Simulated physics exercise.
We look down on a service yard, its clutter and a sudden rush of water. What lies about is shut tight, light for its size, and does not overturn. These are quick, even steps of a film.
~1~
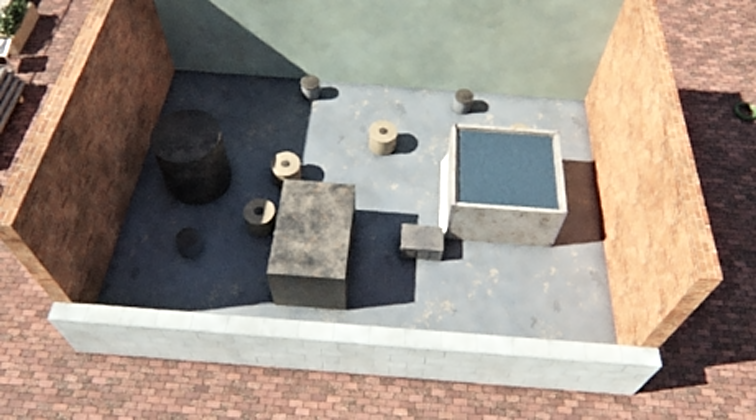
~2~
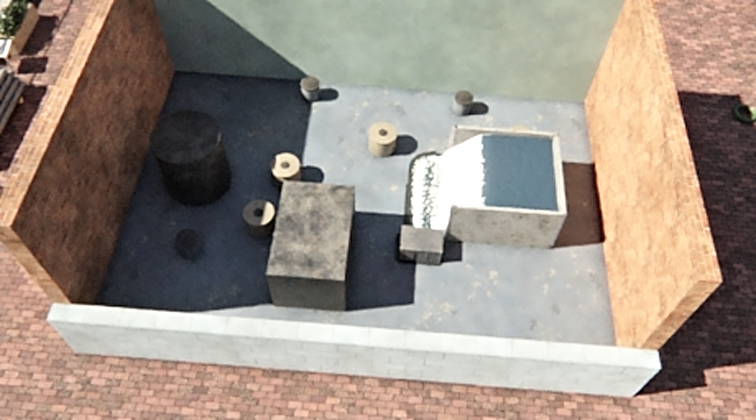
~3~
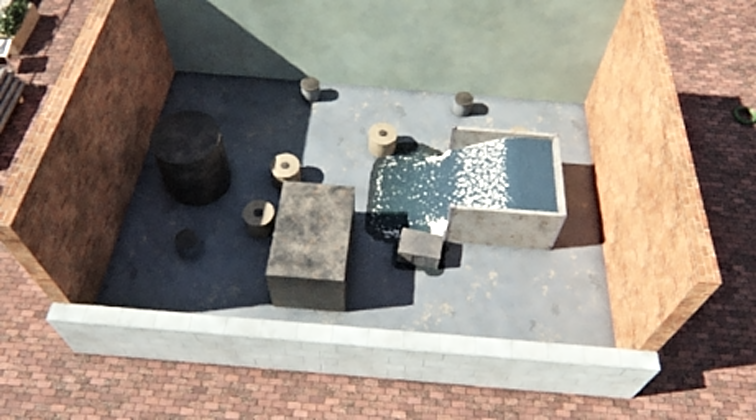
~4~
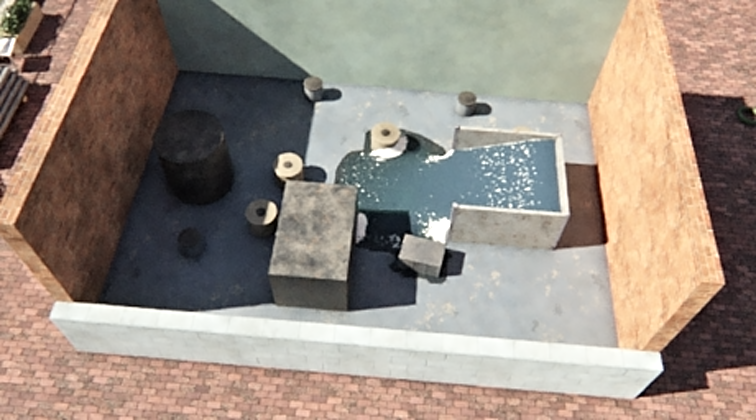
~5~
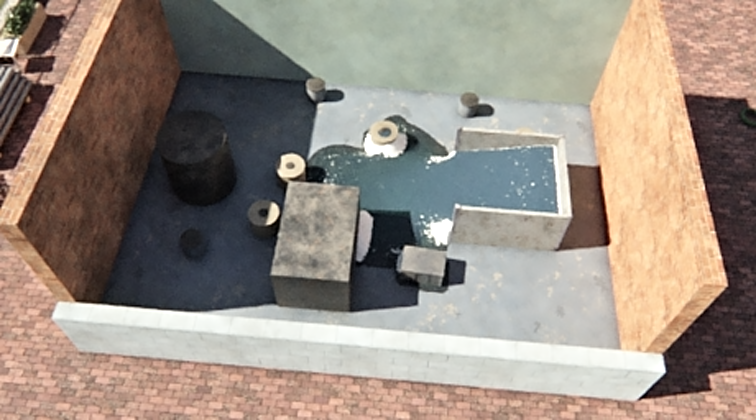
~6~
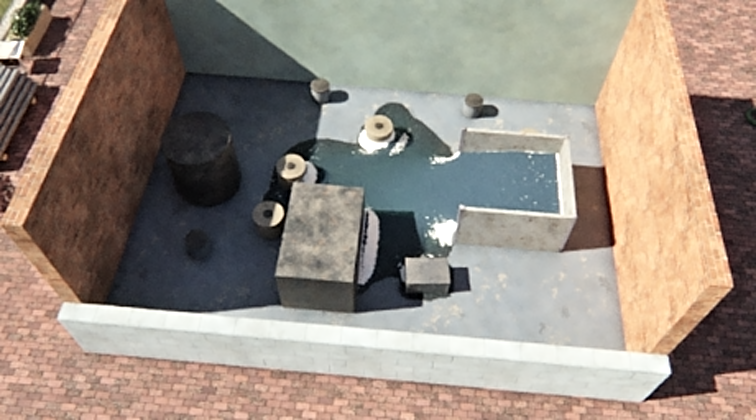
Water burst from the left side of a walled tank and spread left across the yard, nudging a small gray crate slightly toward the viewer and washing around the big dark block and pale round tubs.
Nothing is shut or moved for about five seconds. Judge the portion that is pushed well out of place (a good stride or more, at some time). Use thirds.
Share: One to two thirds.
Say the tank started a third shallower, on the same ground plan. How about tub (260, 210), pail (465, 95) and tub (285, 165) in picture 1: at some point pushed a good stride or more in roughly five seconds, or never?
In that order: Under that, short of that, yes.
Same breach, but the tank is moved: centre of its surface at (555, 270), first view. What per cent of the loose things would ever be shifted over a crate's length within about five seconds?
Roughly 50 per cent.
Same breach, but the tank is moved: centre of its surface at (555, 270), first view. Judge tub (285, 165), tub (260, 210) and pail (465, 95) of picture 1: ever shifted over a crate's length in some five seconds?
In turn: Under that, short of that, yes.
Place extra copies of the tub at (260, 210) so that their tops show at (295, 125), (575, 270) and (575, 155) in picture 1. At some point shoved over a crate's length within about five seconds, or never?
As listed: Moved that far, never so far, under that.
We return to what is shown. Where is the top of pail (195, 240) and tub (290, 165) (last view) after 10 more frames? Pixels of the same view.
Close to (176, 288) and (194, 94).
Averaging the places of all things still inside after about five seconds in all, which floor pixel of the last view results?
Near (321, 167).
A moment on, 3 of 8 are well off their spots; 0 afloat.
Next, 5 of 8 are well off their spots; 3 afloat.
Later, 5 of 8 are well off their spots; 3 afloat.
In the end, 4 of 8 are well off their spots, and 5 have been at some point; 3 afloat.
